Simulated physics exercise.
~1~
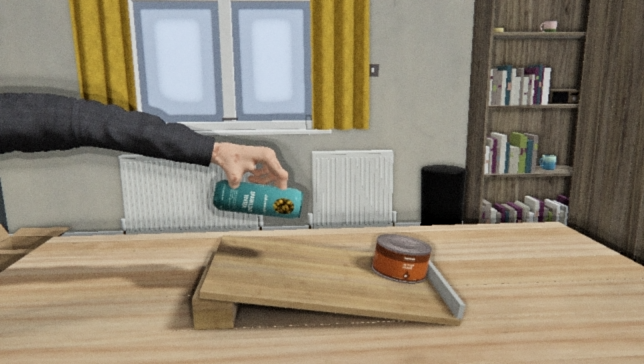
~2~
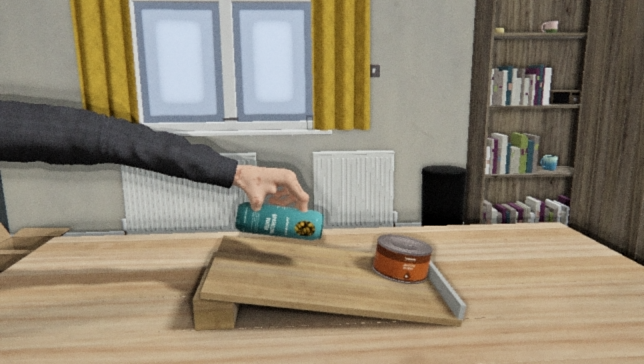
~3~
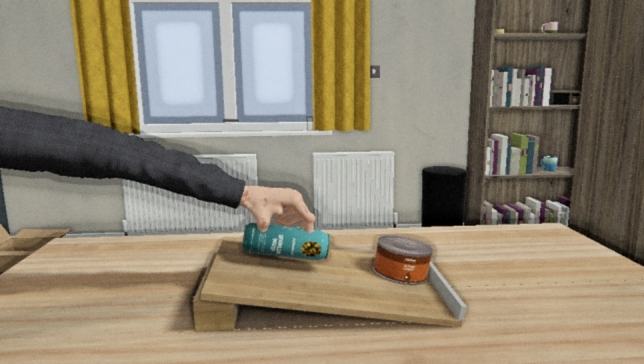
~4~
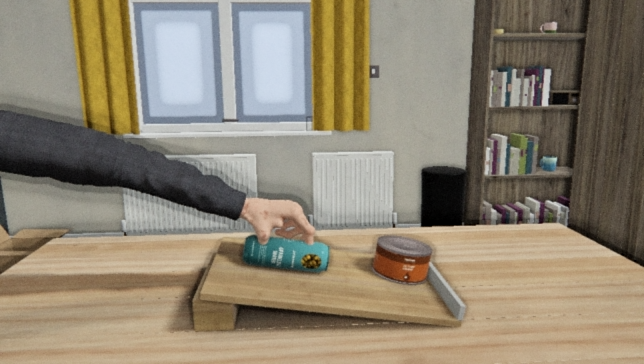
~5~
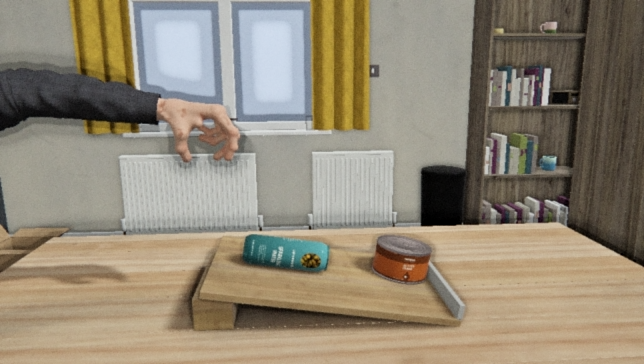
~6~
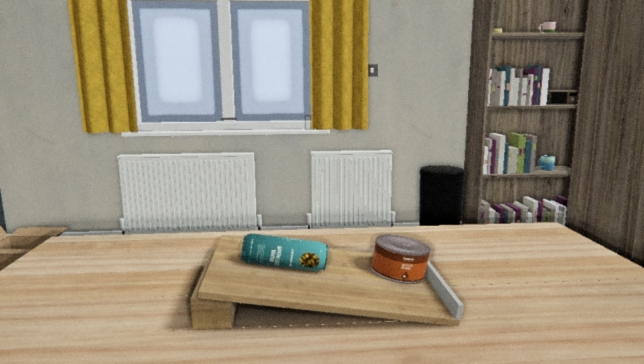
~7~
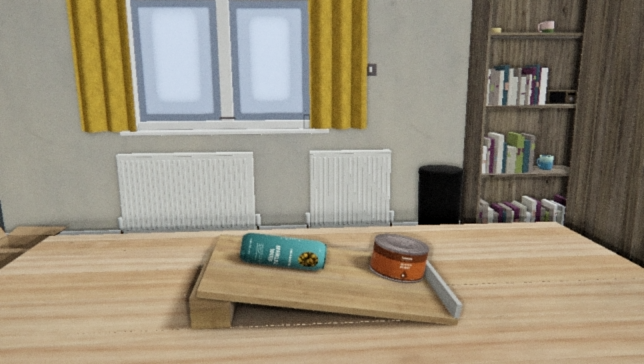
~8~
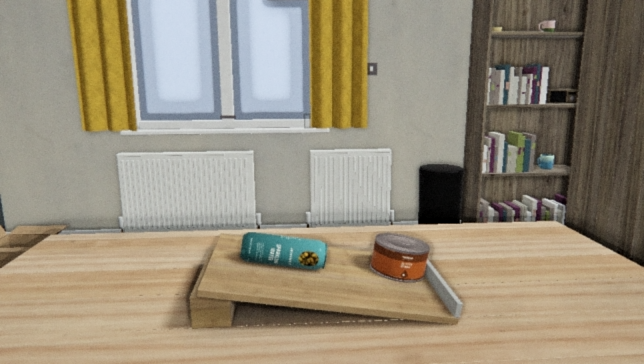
The footage shows a hand lowering a turquoise can on its side onto a gently sloping wooden board, to the left of an orange tub. The hand lets go and withdraws to the left, and the can stays where it was placed, with the tub also still.
